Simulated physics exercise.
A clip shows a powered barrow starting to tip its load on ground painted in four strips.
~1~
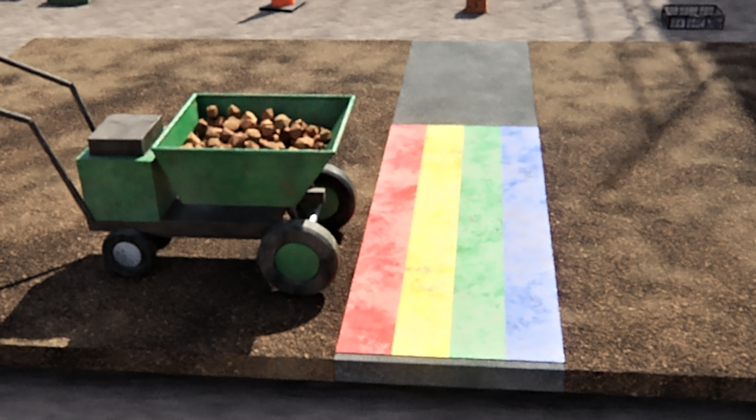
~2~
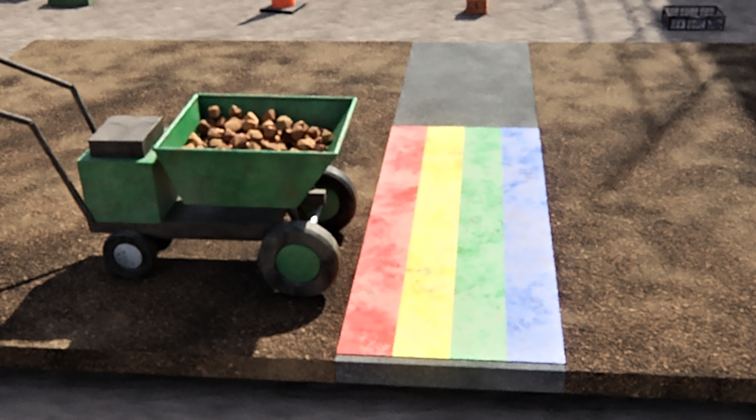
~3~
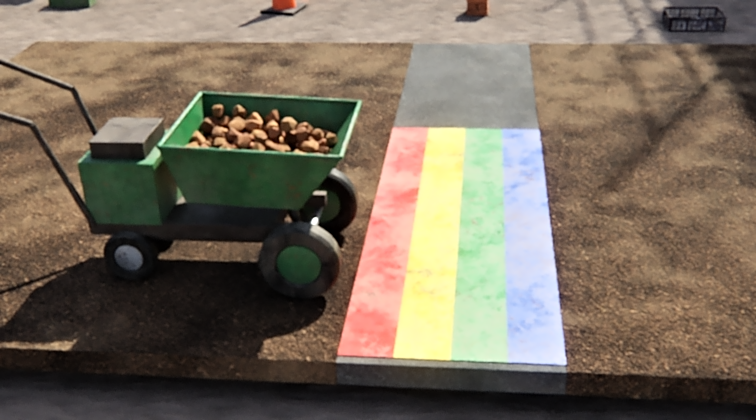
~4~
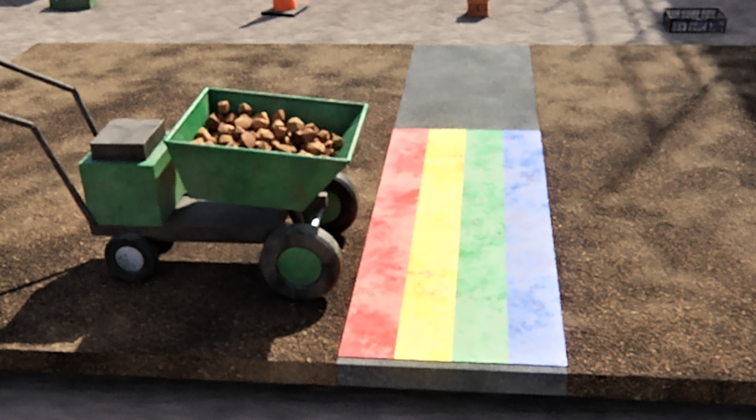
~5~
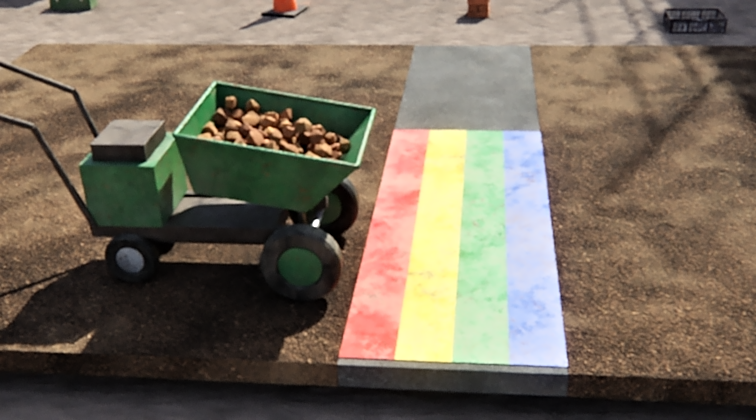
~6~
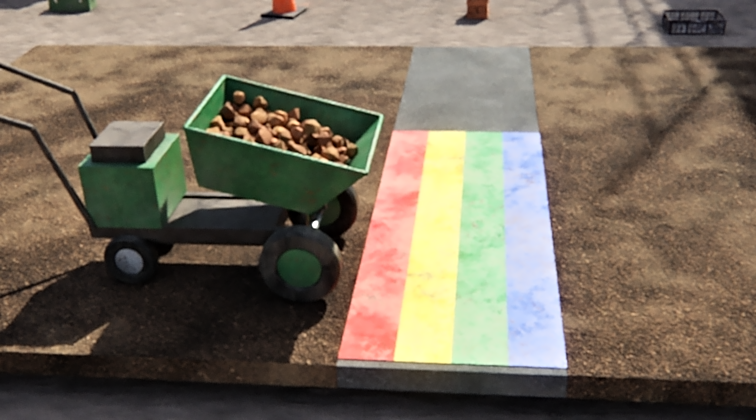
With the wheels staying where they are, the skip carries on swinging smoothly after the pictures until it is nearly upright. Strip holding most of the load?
Green.
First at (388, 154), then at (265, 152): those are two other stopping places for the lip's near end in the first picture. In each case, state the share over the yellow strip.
0 and 30 in a hundred, in that order.
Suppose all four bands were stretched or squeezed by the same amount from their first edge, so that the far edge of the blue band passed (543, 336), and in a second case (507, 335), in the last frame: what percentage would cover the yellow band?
About 10 % and 0 %.
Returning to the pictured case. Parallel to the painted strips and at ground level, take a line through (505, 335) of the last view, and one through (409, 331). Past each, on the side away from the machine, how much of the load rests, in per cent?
In order: 20 percent, then 70 percent.
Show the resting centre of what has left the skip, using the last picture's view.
Around (482, 262), give or take.
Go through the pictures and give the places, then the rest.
The first frame shows lip of the skip (333, 153), level; top of the load (251, 135), clay clods; red strip (370, 319); yellow strip (424, 322); green strip (478, 324); blue strip (533, 326).
The second frame shows lip of the skip (335, 155), level; top of the load (253, 136).
The third frame shows lip of the skip (340, 158), tipped barely; top of the load (246, 141).
The fourth frame shows lip of the skip (348, 162), tipped a little; top of the load (250, 138).
The fifth frame shows lip of the skip (357, 167), tipped a little; top of the load (246, 130).
The sixth frame shows lip of the skip (366, 174), tipped a little; top of the load (247, 136); red strip (373, 326); yellow strip (426, 328); green strip (480, 330); blue strip (535, 332).
Just after the last frame, skip tipped steeply; every one in the skip.
A moment on, skip tipped right over; the larger part in the skip; about a tenth over the yellow strip; about a tenth over the green strip; just a few falling.
Further on, skip tipped right over; roughly a third in the skip; roughly a quarter over the yellow strip; roughly a quarter over the green strip; about a tenth over the blue strip; about a tenth off the paint.
When it is over, skip tipped right over; roughly a third in the skip; not one over the red strip; about a tenth over the yellow strip; roughly a third over the green strip; about a tenth over the blue strip; about a tenth off the paint.
